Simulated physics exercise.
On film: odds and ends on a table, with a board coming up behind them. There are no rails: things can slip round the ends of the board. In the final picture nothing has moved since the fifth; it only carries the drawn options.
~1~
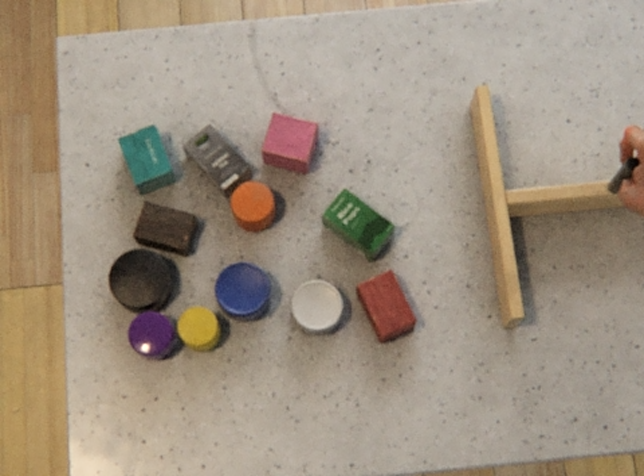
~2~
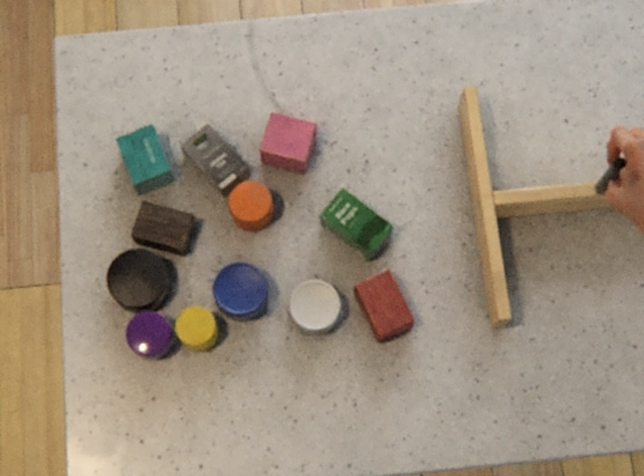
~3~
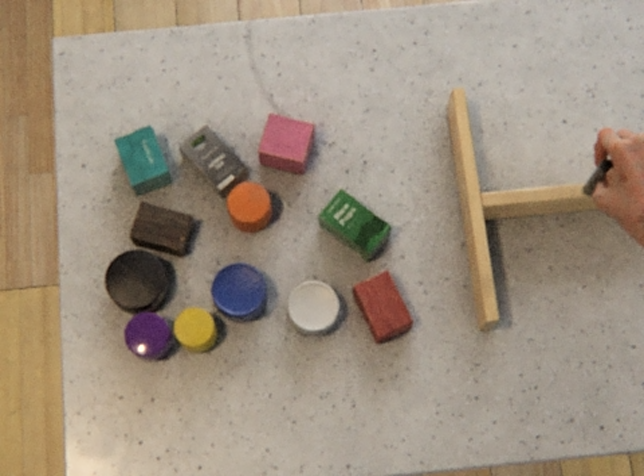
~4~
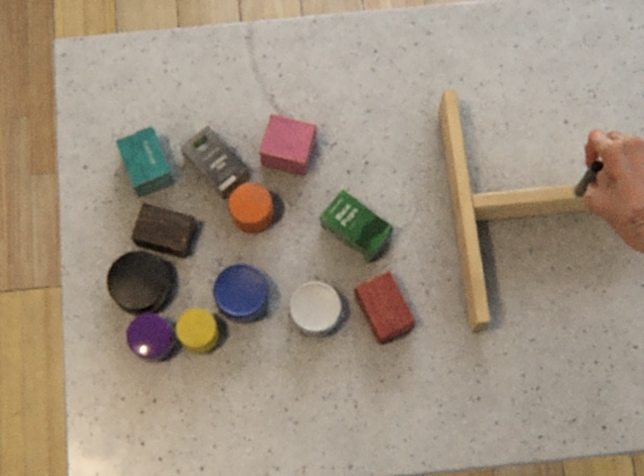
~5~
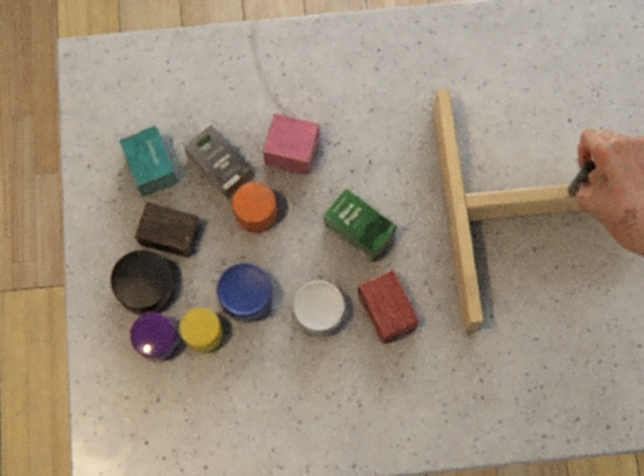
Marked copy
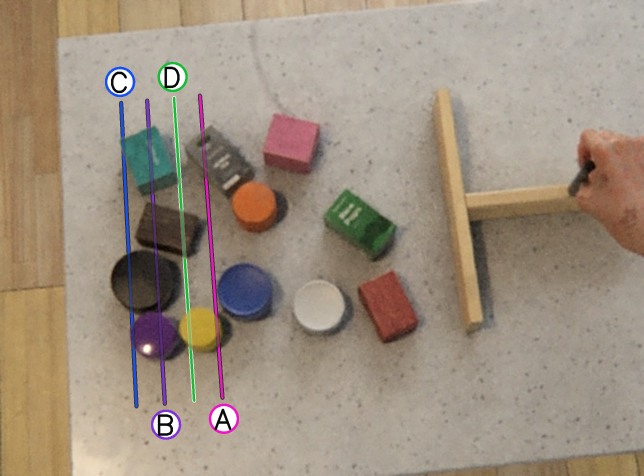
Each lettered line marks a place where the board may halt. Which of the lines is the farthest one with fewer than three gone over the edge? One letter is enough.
As far as mark D.
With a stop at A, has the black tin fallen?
No.
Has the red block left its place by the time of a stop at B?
By then, yes.
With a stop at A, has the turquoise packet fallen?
By then, no.
On the copy, A at (211, 240); B at (156, 246); C at (128, 248); D at (184, 243).
On D. First, board (360, 211); red block (342, 309); white jar (298, 311).
Then, board (260, 221); purple pot (113, 343); turquoise packet (142, 161).
Finally, board (184, 229); black tin (68, 294); purple pot (75, 348); none fallen.
By contrast, A is within the limit but short; B drops four; C drops five.
